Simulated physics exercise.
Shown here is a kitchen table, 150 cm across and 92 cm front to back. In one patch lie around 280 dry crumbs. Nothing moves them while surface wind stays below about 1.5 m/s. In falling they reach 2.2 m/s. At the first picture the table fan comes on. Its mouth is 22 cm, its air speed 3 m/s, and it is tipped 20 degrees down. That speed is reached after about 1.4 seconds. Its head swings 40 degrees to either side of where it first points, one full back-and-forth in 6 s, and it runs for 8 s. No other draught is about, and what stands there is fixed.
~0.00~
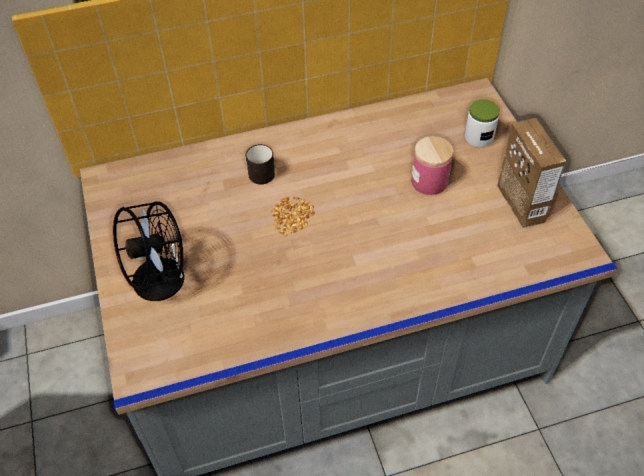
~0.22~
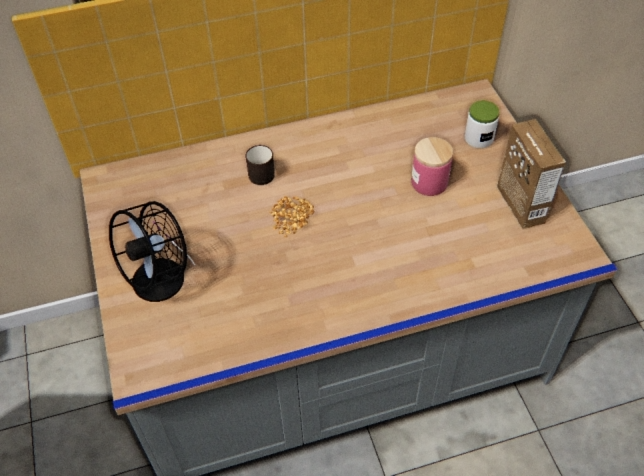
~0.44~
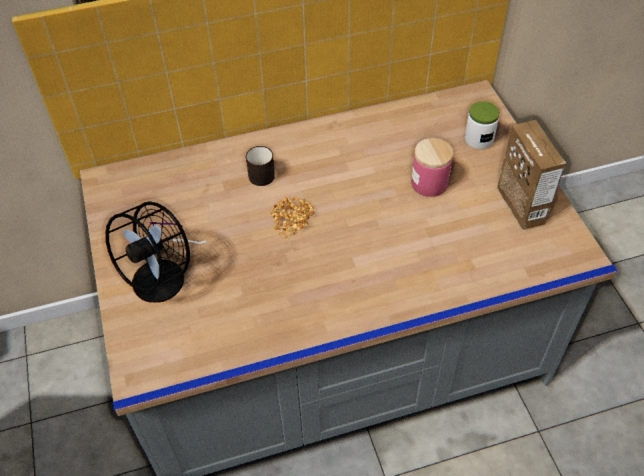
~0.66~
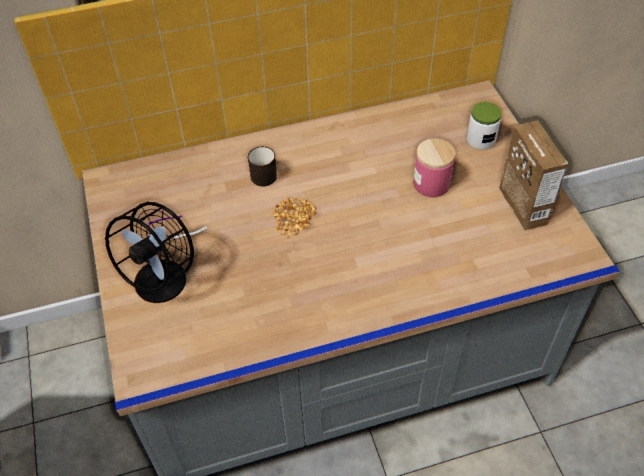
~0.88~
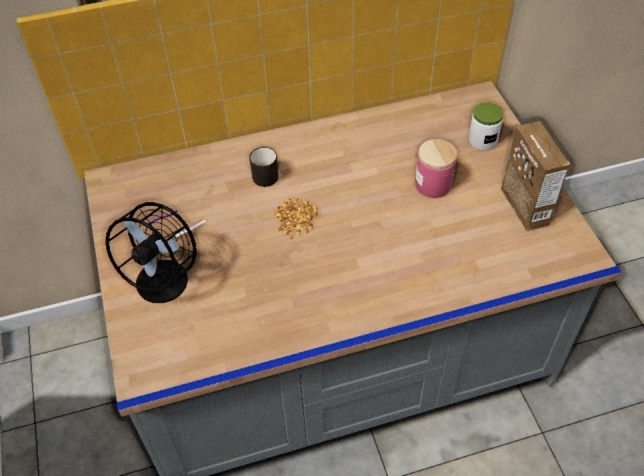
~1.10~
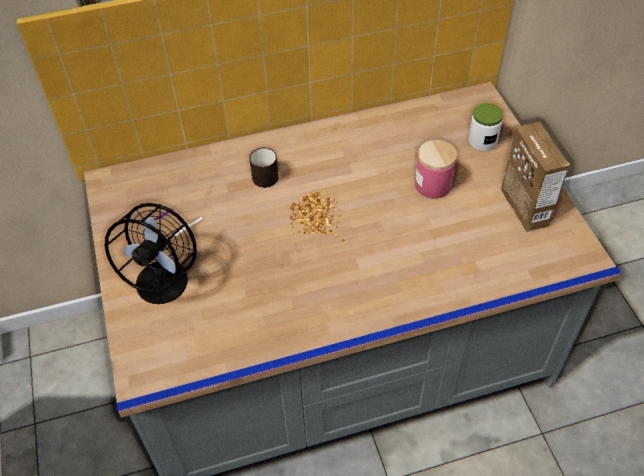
A black table fan on the left of the wooden kitchen table turned its head towards the back, and then the little patch of golden crumbs shifted slightly to the right and loosened.
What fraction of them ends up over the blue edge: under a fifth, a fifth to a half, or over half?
Under a fifth.
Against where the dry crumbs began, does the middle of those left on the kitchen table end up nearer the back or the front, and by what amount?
Net drift is to the rear by close to 10 cm.
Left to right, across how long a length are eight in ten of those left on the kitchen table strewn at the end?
40 cm, give or take.
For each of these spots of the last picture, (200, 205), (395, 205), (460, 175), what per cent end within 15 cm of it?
Estimates in listed order: 0 %; 15 %; 40 %.
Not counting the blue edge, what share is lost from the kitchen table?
My best guess is roughly 25 %.
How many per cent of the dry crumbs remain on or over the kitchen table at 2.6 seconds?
Some 100 per cent at that time.
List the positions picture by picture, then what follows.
In the first picture, the middle of the dry crumbs is near (290, 215), none has stirred yet and the mouth of the table fan is at (147, 245).
In the second picture, the middle of the dry crumbs is near (290, 213), none has stirred yet and the blue edge is centred on (381, 336).
In the third picture, the middle of the dry crumbs is near (290, 214), none has stirred yet, the top of a mug is at (259, 156) and the top of a jar is at (434, 151).
In the fourth picture, the middle of the dry crumbs is near (292, 215), none has stirred yet and the head of the table fan has turned about 25 degrees towards the back.
In the fifth picture, the middle of the dry crumbs is near (296, 214) and none has stirred yet.
In the sixth picture, the middle of the dry crumbs is near (315, 212), the farthest in sight from the table fan is at (336, 202), about 80 % have left their places and the head of the table fan has turned about 37 degrees towards the back.
After 1.6 s, 0 % are over the blue edge; the middle of those left on the top is near (396, 188); 0 % are gone or lie where they will stay.
After 2.6 s, 0 % are over the blue edge; the middle of those left on the top is near (407, 185); 0 % are gone or lie where they will stay.
After 4.4 s, 0 % are over the blue edge; the middle of those left on the top is near (473, 154); 35 % are gone or lie where they will stay.
After 8.0 s, at the end, 0 % are over the blue edge; the middle of those left on the top is near (471, 156).
